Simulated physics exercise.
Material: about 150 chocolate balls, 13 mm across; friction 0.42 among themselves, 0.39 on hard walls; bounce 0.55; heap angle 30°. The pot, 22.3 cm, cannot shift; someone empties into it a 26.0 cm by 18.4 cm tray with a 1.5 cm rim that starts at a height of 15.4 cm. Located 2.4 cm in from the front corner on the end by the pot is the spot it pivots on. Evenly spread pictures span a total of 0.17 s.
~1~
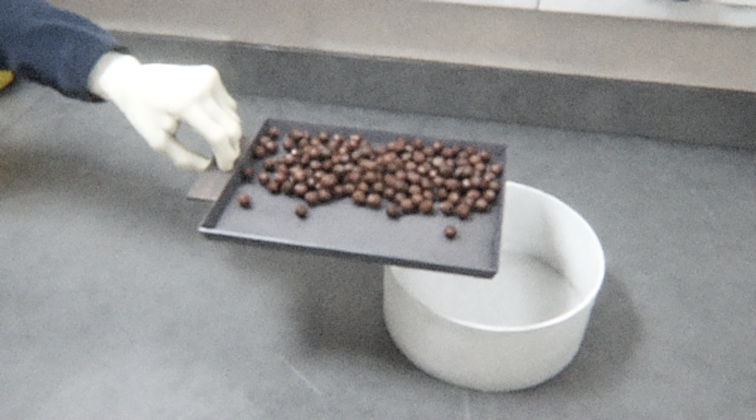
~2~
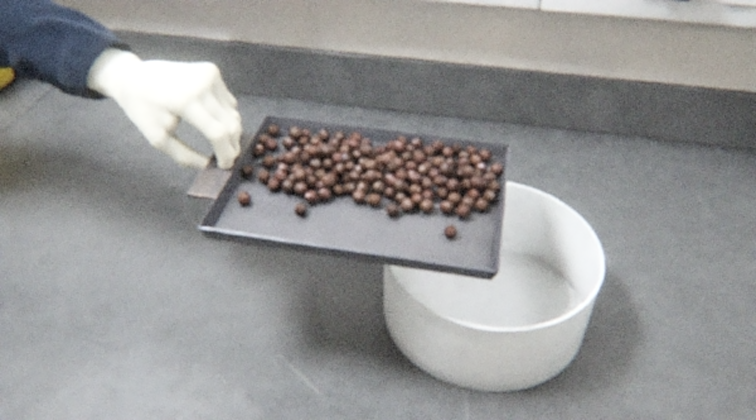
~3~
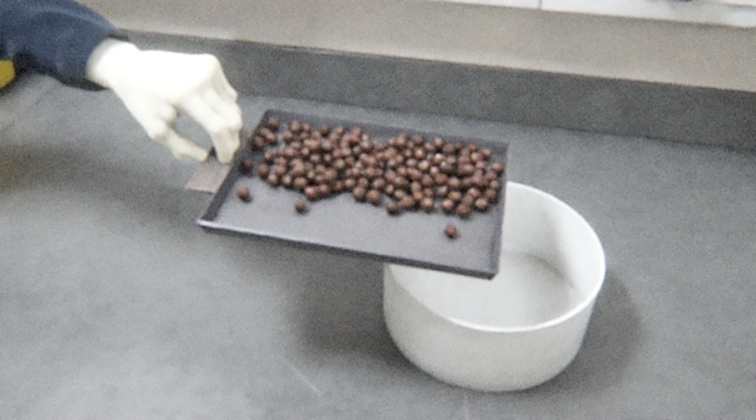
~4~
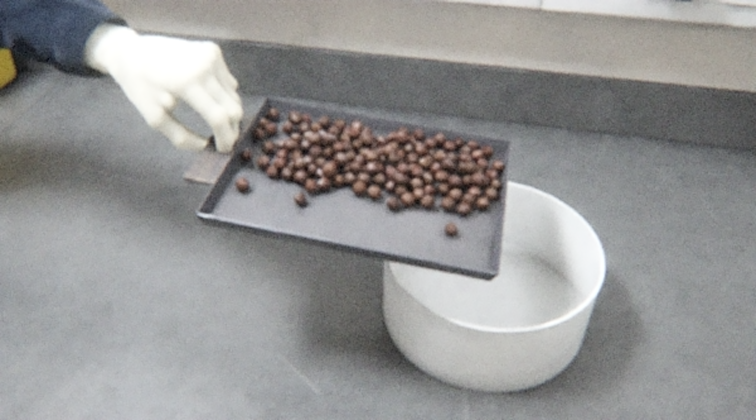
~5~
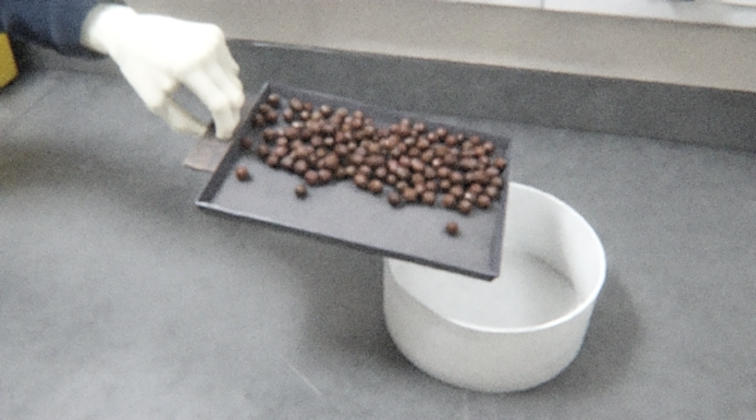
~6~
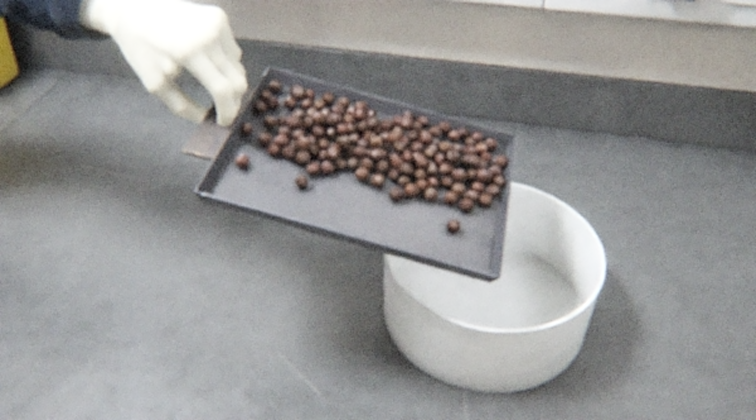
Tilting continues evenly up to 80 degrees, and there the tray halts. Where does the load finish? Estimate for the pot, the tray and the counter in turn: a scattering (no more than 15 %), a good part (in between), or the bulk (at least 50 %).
Estimate - pot: A good part, left on the tray: A scattering, counter: The bulk.
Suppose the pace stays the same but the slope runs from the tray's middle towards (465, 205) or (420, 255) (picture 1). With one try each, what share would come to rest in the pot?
Estimate: Some 95 % and some 5 % respectively.
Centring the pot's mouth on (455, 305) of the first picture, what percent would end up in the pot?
About 90 per cent.
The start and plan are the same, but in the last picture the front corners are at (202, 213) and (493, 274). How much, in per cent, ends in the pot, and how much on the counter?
Pot 0; counter 95.
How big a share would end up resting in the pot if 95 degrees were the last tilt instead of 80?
About 35 in a hundred would end up in the pot.
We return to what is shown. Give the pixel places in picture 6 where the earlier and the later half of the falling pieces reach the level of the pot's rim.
At roughly (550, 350) first, later on at (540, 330).
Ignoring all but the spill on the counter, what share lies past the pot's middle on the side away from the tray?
Share: Close to 90 %.
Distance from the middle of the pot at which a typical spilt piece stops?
I'd say around 24 centimetres.
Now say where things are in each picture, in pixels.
Tray tilt 0 degrees, front corners at (205, 226) and (493, 267); middle of the pieces at (380, 172); pot at (492, 245), in the first picture.
Tray tilt 1 degrees, front corners at (205, 225) and (493, 267); middle of the pieces at (380, 170), in the second picture.
Tray tilt 2 degrees, front corners at (204, 219) and (493, 268); middle of the pieces at (381, 167), in the third picture.
Tray tilt 5 degrees, front corners at (203, 211) and (494, 269), lowest corner right front; middle of the pieces at (381, 162), in the fourth picture.
Tray tilt 8 degrees, front corners at (202, 200) and (494, 270), lowest corner right front; middle of the pieces at (383, 155), in the fifth picture.
Tray tilt 12 degrees, front corners at (202, 189) and (495, 272), lowest corner right front; middle of the pieces at (385, 147); pot at (493, 246), in the sixth picture.
Then, 0.33 s after the last picture, tilt 46 degrees; the tray holds 100 %, the pot 0 %.
Then, 0.54 s after the last picture, tilt 67 degrees; the tray holds 75 %, the pot 5 %.
Then, 0.87 s after the last picture, tilt 80 degrees; the tray holds 10 %, the pot 25 %.
In the end, pot 35 %, tray 0 %, counter 65 %.
